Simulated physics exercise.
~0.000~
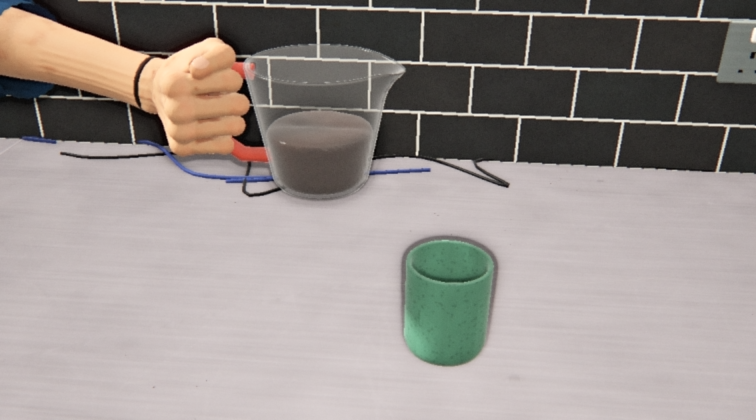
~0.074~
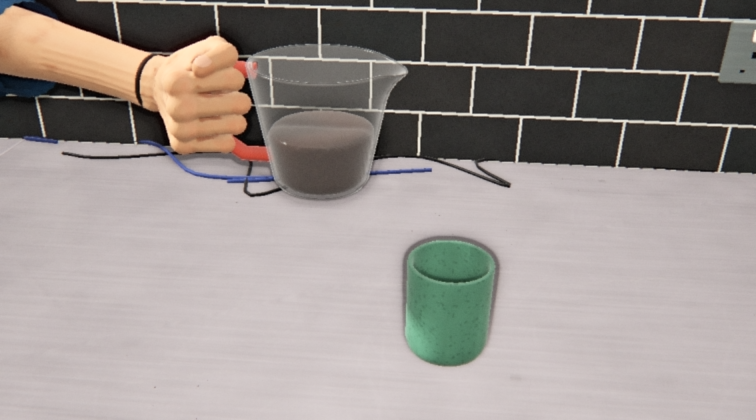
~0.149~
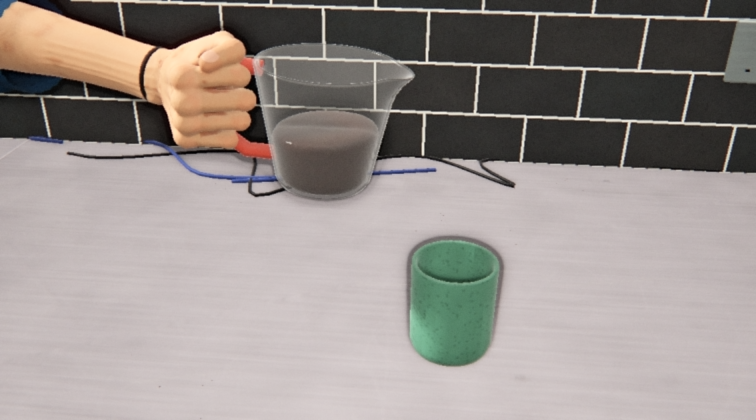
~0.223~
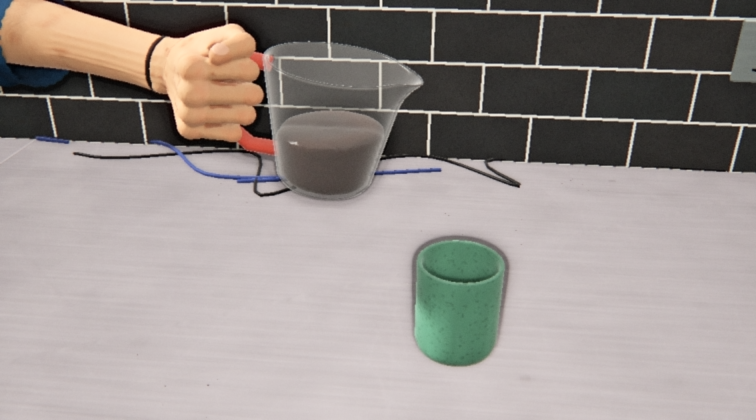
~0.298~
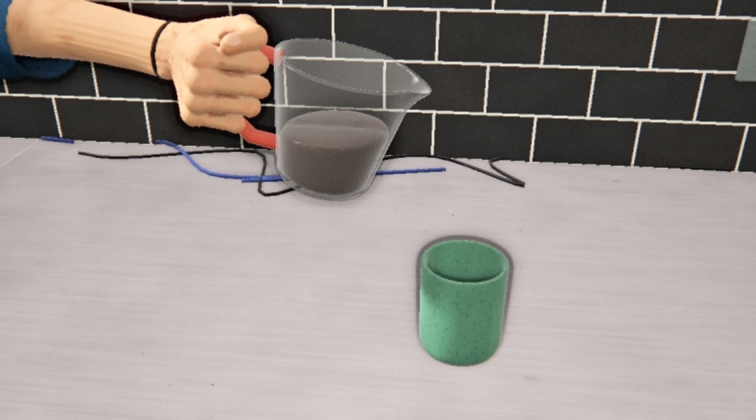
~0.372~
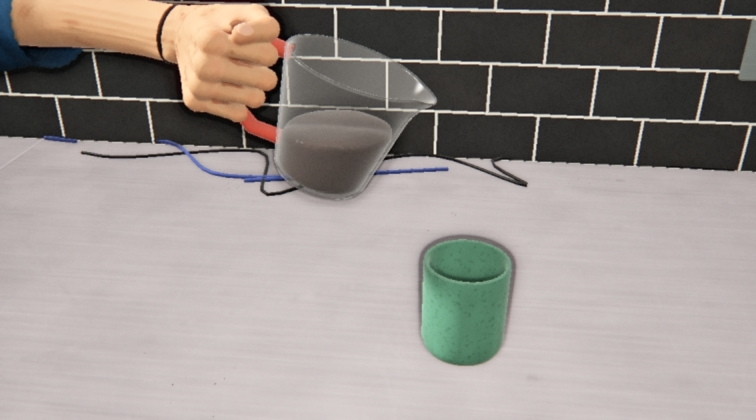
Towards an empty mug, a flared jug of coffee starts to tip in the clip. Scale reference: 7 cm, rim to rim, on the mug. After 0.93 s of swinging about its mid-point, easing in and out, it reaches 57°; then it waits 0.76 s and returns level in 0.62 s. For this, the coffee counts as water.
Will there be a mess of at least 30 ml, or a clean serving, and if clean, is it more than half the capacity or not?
Clean, not more than half.
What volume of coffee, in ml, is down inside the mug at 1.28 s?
About 60 ml.
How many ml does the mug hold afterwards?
Some 100 ml.
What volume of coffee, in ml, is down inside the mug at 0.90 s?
I'd guess some 5 ml sits in there.
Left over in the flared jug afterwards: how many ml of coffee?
Some 160 ml.
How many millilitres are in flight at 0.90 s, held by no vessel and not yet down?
Estimate: Close to 15 ml.
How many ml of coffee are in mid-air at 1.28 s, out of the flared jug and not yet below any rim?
I'd say some 15 ml of liquid is up in the air.
Then, 0.90 s in, the tilt is 57° and the mug has 5 ml, the flared jug 240 ml, and 0 ml is on the work surface.
Then, 1.28 s in, the tilt is 57° and the mug has 55 ml, the flared jug 185 ml, and 0 ml is on the work surface.
Then, 1.69 s in, the tilt is 57° and the mug has 90 ml, the flared jug 160 ml, and 5 ml is on the work surface.
Then, 2.12 s in, the tilt is 12° and the mug has 100 ml, the flared jug 155 ml, and 5 ml is on the work surface.
Finally, the mug has 100 ml, the flared jug 155 ml, and 5 ml is on the work surface.
